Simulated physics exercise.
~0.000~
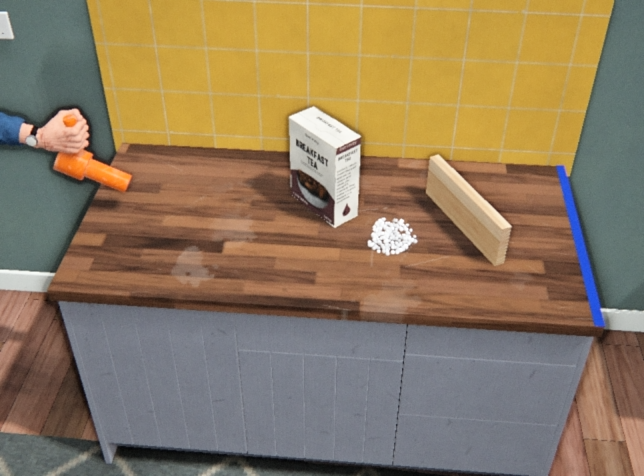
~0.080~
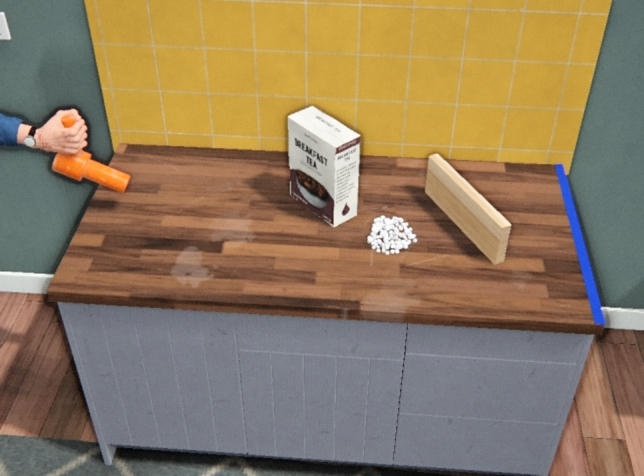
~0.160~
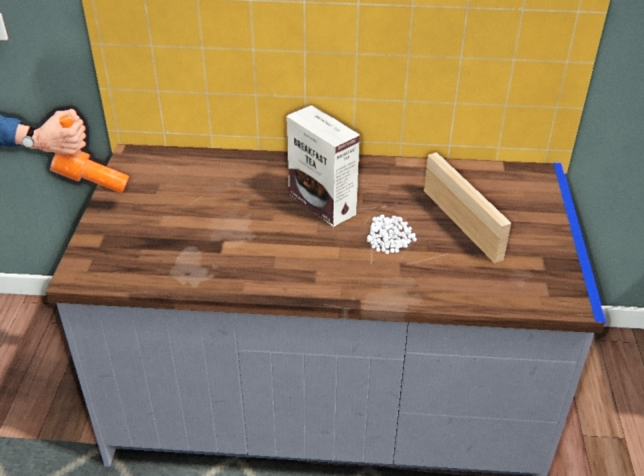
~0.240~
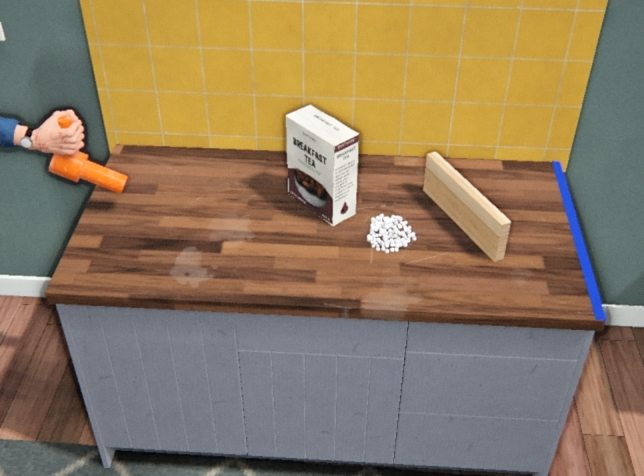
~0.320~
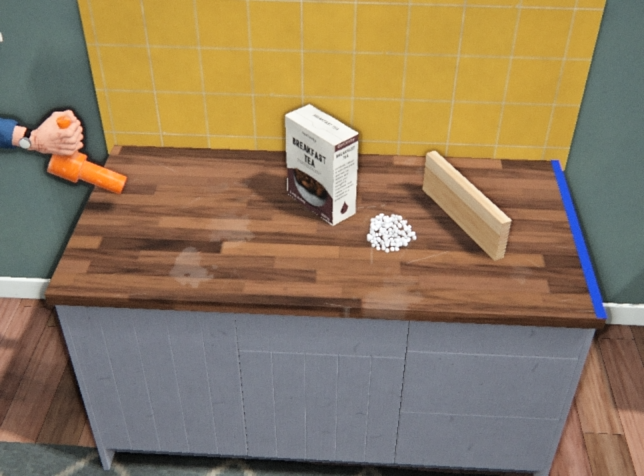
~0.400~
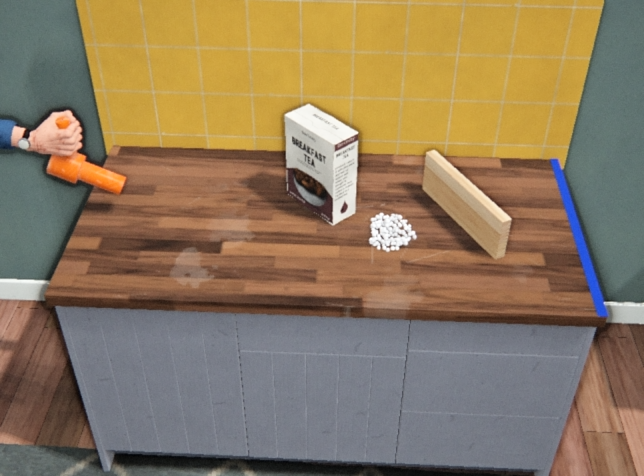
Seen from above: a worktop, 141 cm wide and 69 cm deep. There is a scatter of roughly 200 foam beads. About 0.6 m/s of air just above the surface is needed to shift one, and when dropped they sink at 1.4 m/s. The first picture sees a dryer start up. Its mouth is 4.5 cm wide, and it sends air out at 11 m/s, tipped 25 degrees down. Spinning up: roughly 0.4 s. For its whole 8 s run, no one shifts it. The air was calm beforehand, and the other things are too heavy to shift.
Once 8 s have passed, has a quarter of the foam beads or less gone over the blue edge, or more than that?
Above a quarter.
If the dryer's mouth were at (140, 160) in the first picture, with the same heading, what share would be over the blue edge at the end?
I'd expect close to 50 per cent.
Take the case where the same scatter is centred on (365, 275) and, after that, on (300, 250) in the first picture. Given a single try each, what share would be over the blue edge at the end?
It goes 50 % first, then 40 %.
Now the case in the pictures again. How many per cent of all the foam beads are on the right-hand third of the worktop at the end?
About 10 %.
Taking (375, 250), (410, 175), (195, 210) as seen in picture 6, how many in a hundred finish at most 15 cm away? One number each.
Estimates in listed order: 0 %; 30 %; 0 %.
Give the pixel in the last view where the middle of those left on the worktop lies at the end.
(406, 178).
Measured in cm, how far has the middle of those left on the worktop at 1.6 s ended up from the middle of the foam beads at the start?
It comes to near 20 cm.
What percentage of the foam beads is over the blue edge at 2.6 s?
About 60 %.
After 1.6 s, 38 % are over the blue edge; the middle of those still in play is near (461, 228); 32 % have settled or left.
After 2.6 s, 60 % are over the blue edge; the middle of those still in play is near (435, 201); 57 % have settled or left.
After 4.4 s, 66 % are over the blue edge; the middle of those still in play is near (408, 186); 68 % have settled or left.
After 8.0 s, at the end, 69 % are over the blue edge; the middle of those still in play is near (406, 178).
